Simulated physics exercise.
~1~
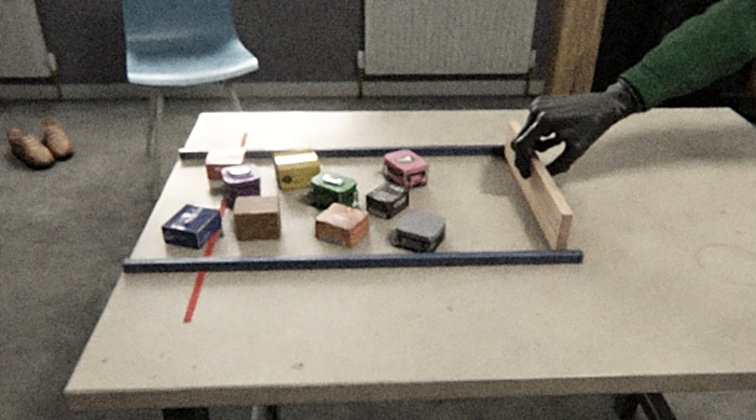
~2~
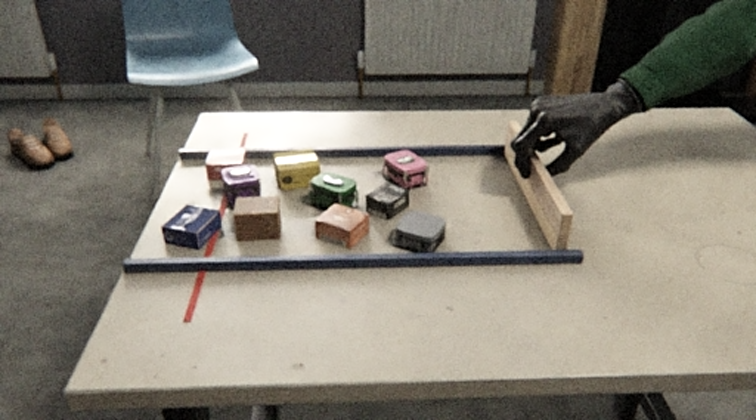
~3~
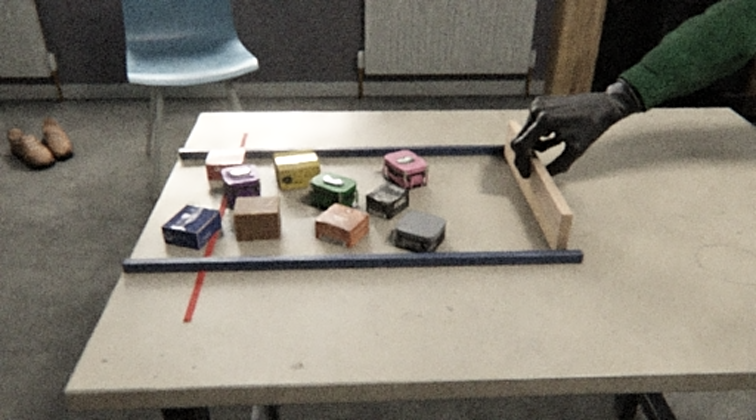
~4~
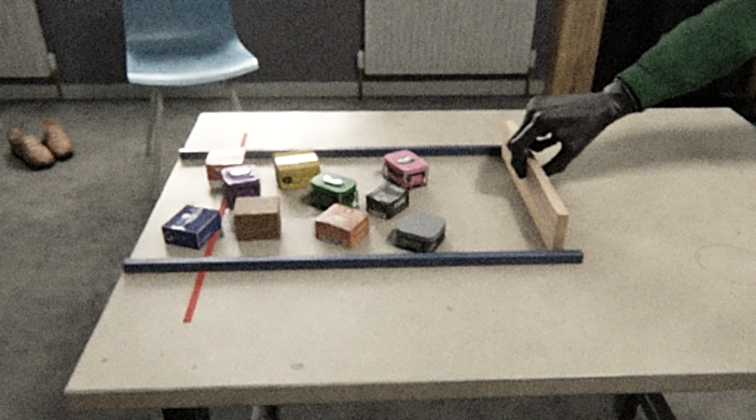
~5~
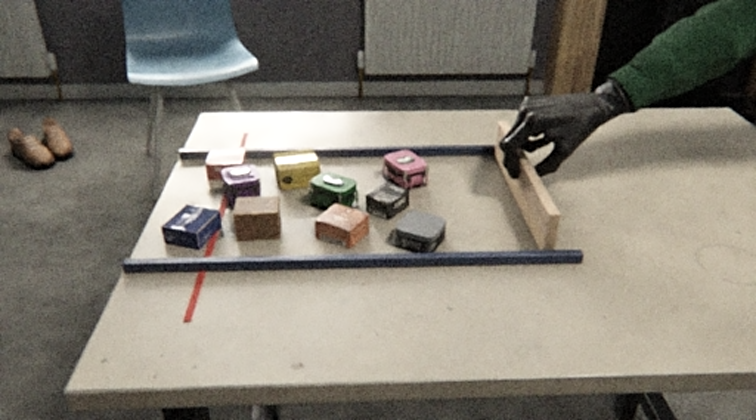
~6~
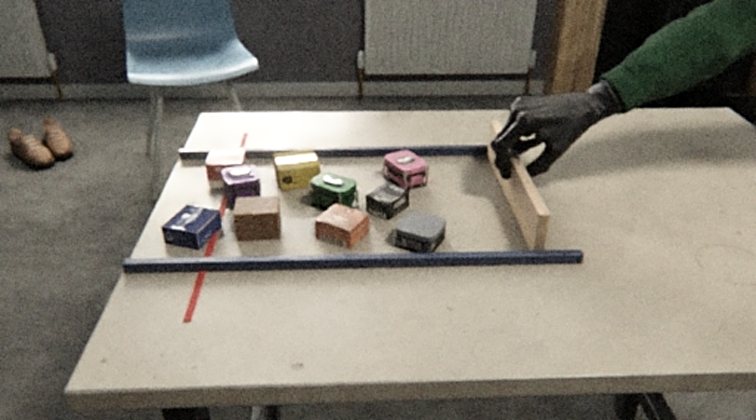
At first, a gloved hand holds a wooden board upright at the right of a group of small coloured boxes, which sit between two dark rails on a table near a red tape line. The hand then slides the board a short way left, while the boxes stay still, untouched.
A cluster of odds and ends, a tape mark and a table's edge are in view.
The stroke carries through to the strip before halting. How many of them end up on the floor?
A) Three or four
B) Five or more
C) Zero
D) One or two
(A) Three or four.
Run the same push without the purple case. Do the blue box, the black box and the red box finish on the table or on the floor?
In that case the blue box goes off the edge, the black box stays where it is, the red box goes off the edge.
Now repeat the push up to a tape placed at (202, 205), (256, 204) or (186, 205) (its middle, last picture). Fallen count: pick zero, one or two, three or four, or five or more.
Taking the places one by one, it comes to at least five; one to two; 5 or more.
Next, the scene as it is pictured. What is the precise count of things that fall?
That totals 3.
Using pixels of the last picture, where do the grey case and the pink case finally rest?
Near (186, 246) and (218, 165).
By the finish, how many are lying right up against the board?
It touches 4.
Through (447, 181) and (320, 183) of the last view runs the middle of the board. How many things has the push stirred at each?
The first count is 0, and then it's 8.
Early on, none off yet; blue box at rest near (193, 226); red box at rest near (227, 164); purple case at rest near (242, 186).
Finally, the number that fall off is three or four; lost, brown block, red box and blue box.
